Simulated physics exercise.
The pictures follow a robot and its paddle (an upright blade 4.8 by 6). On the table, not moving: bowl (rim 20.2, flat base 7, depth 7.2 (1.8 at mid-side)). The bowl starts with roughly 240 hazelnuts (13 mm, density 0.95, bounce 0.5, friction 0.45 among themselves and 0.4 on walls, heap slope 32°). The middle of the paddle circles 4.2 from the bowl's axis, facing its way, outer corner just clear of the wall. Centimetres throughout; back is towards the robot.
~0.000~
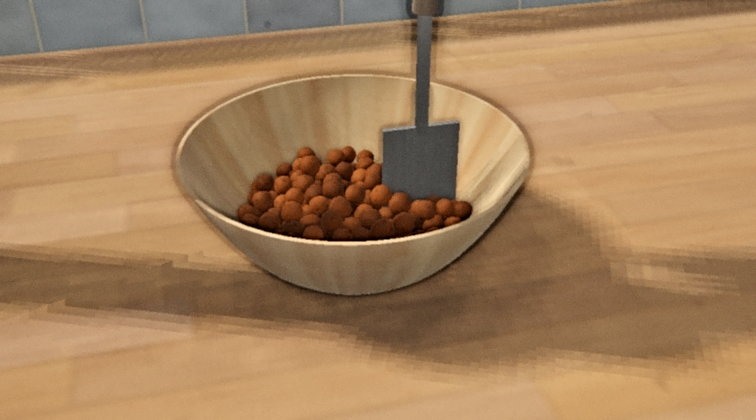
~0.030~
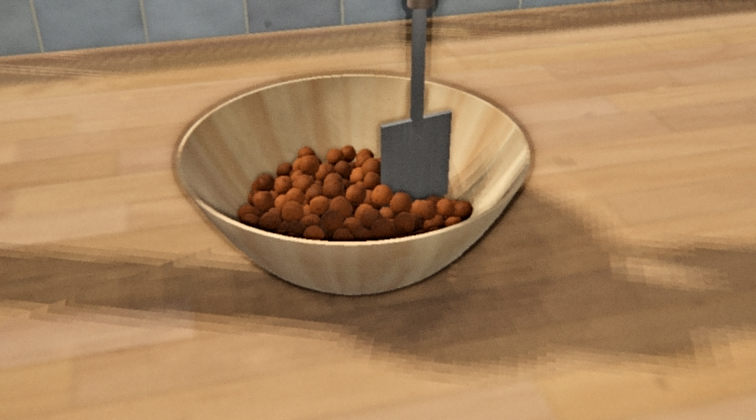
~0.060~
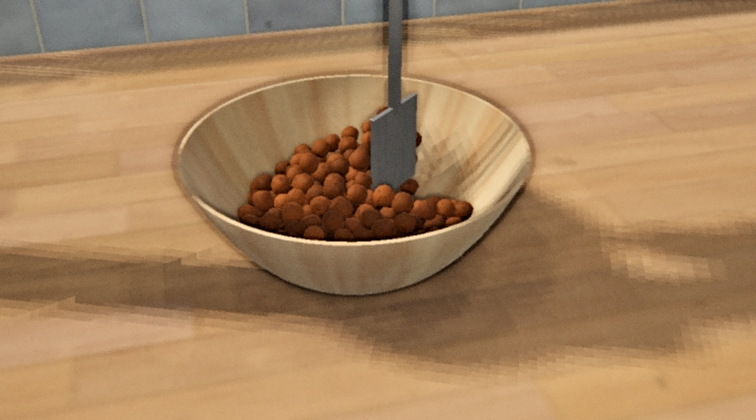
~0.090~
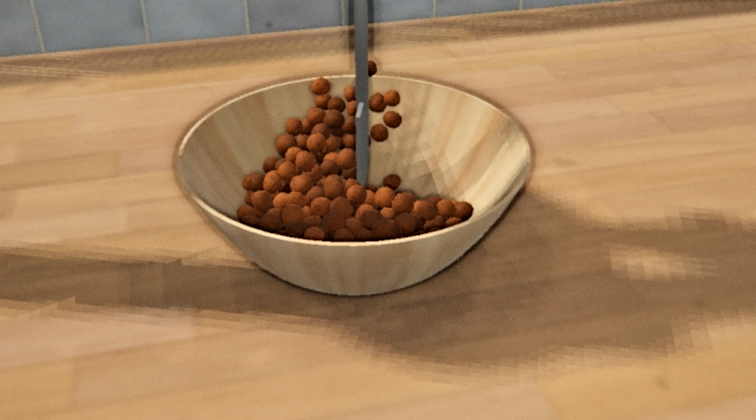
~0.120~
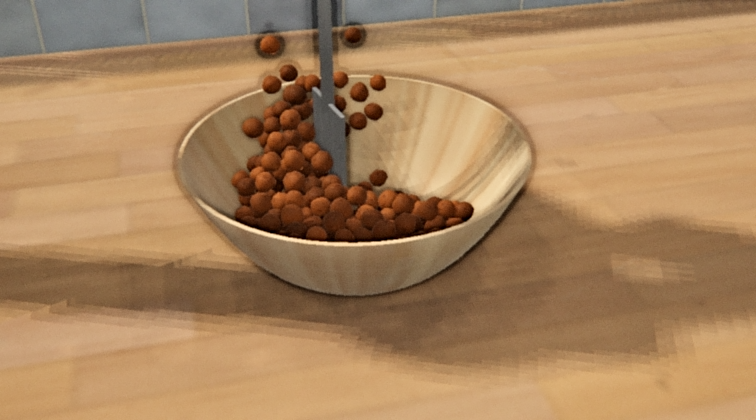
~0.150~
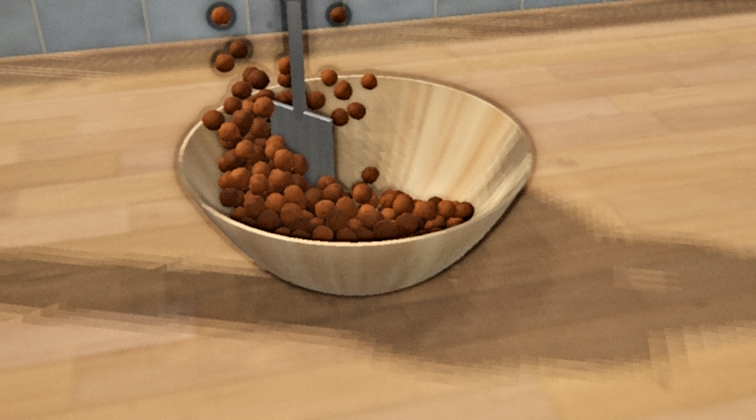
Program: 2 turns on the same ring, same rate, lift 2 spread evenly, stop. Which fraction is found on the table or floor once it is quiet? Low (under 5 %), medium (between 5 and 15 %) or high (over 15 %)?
Answer: High; over 15 % of the hazelnuts finish on the table or floor.
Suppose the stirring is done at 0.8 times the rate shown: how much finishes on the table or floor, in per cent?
Some 10 per cent.
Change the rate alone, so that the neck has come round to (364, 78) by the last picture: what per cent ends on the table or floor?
About 0 per cent.
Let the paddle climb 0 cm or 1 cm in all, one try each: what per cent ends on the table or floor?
About 40 and 30 per cent.
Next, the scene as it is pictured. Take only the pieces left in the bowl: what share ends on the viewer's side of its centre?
Roughly 50 per cent.
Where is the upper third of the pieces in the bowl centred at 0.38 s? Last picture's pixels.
At about (461, 179).
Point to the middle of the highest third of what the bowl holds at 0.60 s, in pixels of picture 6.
At about (298, 191).
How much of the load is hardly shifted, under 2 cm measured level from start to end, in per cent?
Some 10 per cent.
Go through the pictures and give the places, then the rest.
Paddle neck at (422, 103), 0° round; upper third of the load around (340, 202), from x 245 to 460, top at y 155; 236 in the bowl, in the first frame.
Paddle neck at (417, 96), 12° round; upper third of the load around (343, 197), from x 245 to 465, top at y 155, in the second frame.
Paddle neck at (395, 84), 40° round; upper third of the load around (346, 184), from x 245 to 465, top at y 115, in the third frame.
Paddle neck at (362, 78), 70° round; upper third of the load around (326, 170), from x 245 to 465, top at y 70, in the fourth frame.
Paddle neck at (327, 79), 101° round; upper third of the load around (300, 163), from x 240 to 465, top at y 35; 234 in the bowl, 2 in flight or on the tool, in the fifth frame.
Paddle neck at (299, 88), 131° round; upper third of the load around (273, 158), from x 215 to 465, top at y 15; 232 in the bowl, 4 in flight or on the tool, in the sixth frame.
By 0.38 s, 359° round, highest piece 11 above the table; 189 in the bowl, 23 on the table or floor, 24 in flight or on the tool.
By 0.60 s, 226° round, highest piece 8 above the table; 177 in the bowl, 58 on the table or floor, 1 in flight or on the tool.
By 0.91 s, 0° round, highest piece 5 above the table; 176 in the bowl, 60 on the table or floor.
By 1.61 s, 0° round, highest piece 5 above the table; 176 in the bowl, 60 on the table or floor.
Final count, 176 in the bowl, 60 on the table or floor. That is 25 % on the table or floor.
